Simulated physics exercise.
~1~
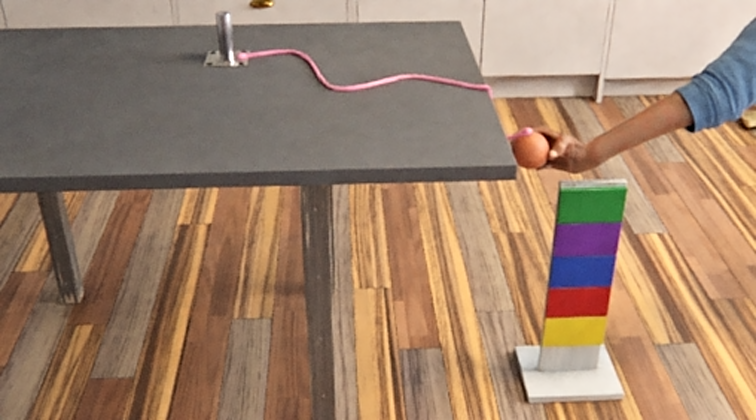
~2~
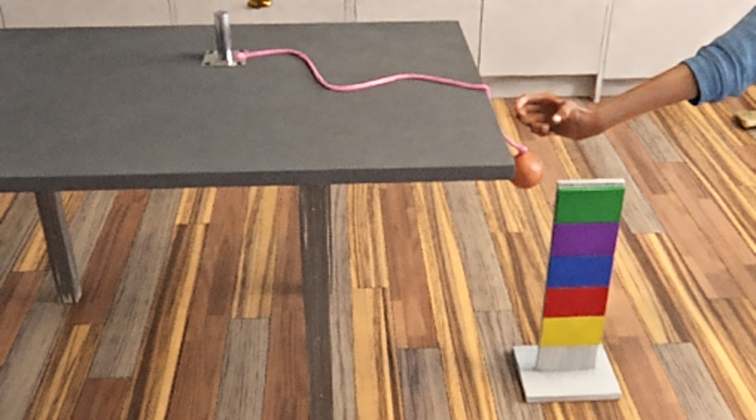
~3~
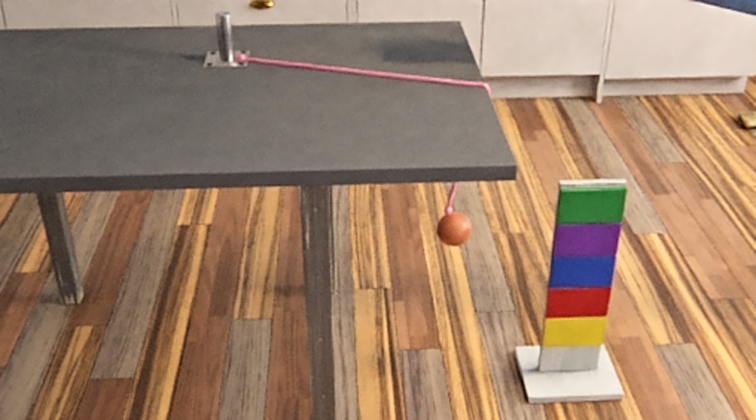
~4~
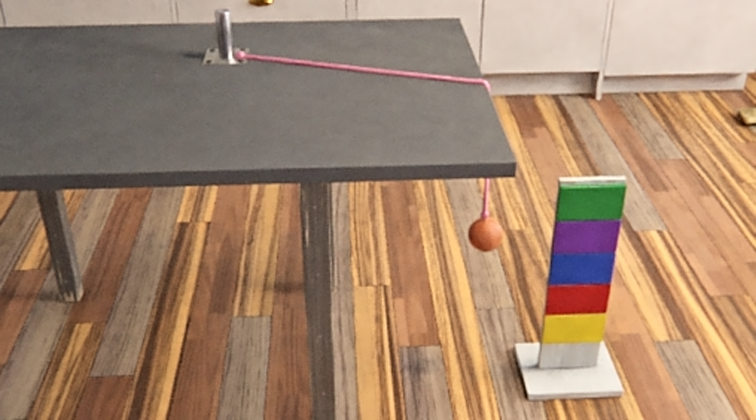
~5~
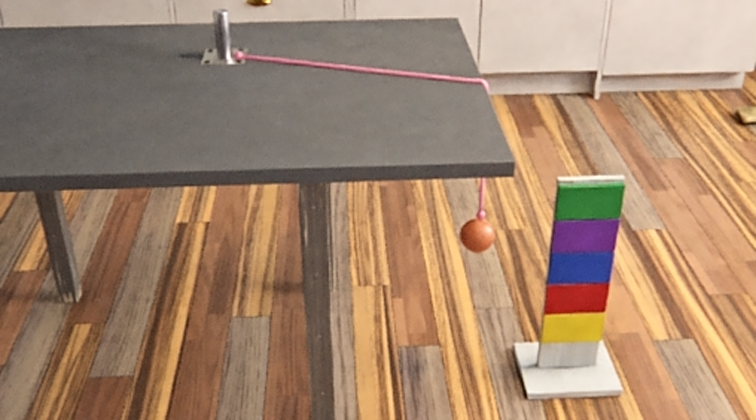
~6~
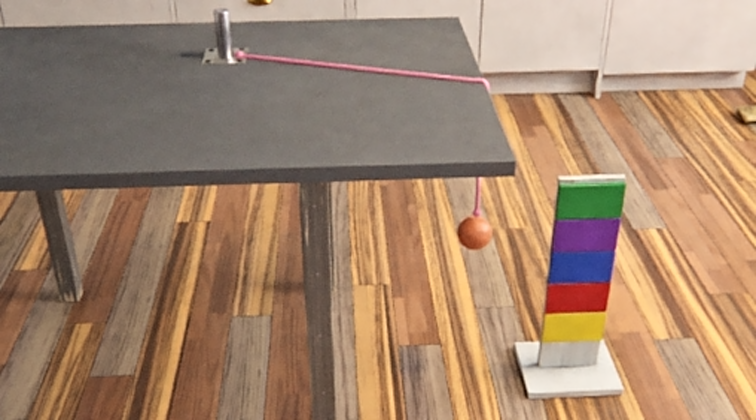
An orange ball on a pink cord is held by a hand at the right edge of a dark grey table, seen from slightly above by a gently swaying camera. The cord lies slack across the tabletop from a metal post, and on the striped wooden floor at right stands a scale with green, purple, blue, red and yellow bands from top to bottom. The hand lets go and draws back as the ball drops. The cord pulls straight, and the ball swings left beneath the edge, then back right. It drifts slightly left and hangs level with the purple band.
